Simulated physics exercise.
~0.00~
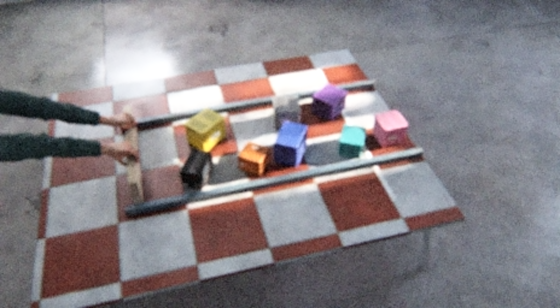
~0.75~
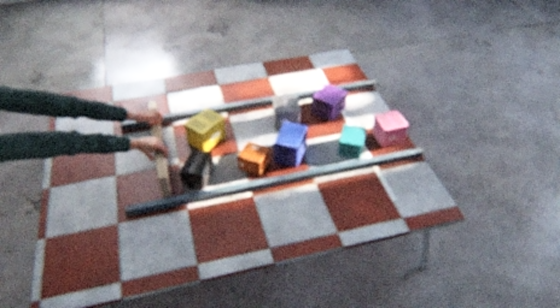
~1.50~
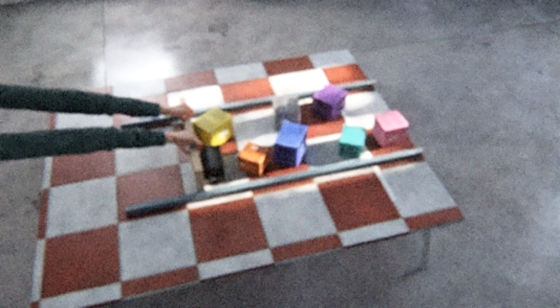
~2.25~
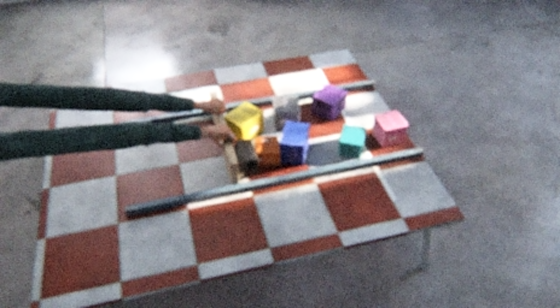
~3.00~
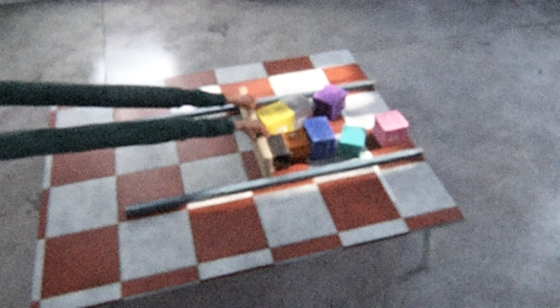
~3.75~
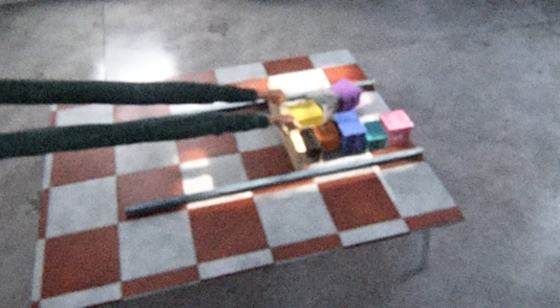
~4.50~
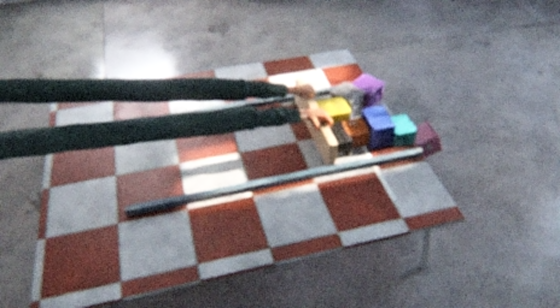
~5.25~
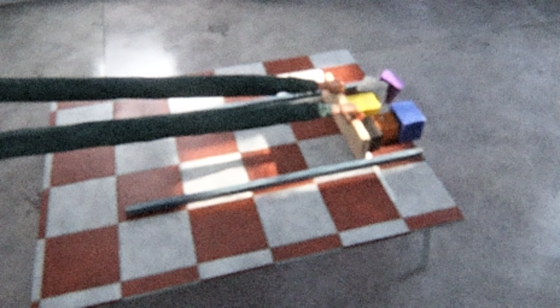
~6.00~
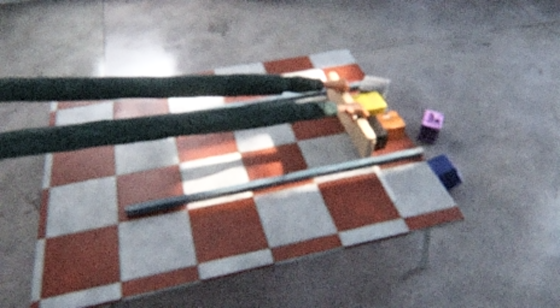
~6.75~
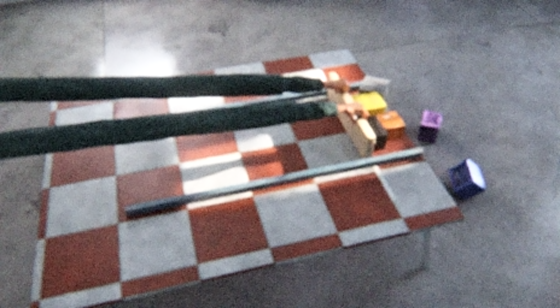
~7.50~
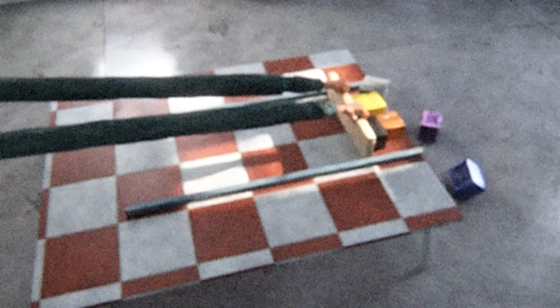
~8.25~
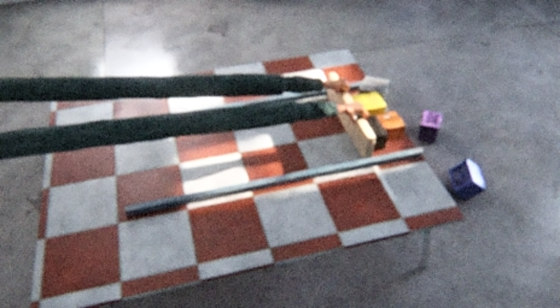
Two dark-sleeved arms reach in from the left and push a wooden plank across a red-and-white checkered platform, seen from above at an angle against a grey floor. Scattered ahead of it between two dark rails are yellow, black, orange, blue, grey, purple, turquoise and pink packages. The plank slides right, gathering first the yellow and black ones, then the orange and blue, until they bunch near the right edge. The pink, turquoise, purple and blue pieces go over that edge. The plank stops, with yellow, orange and black still against it, while purple and blue rest beyond the platform.
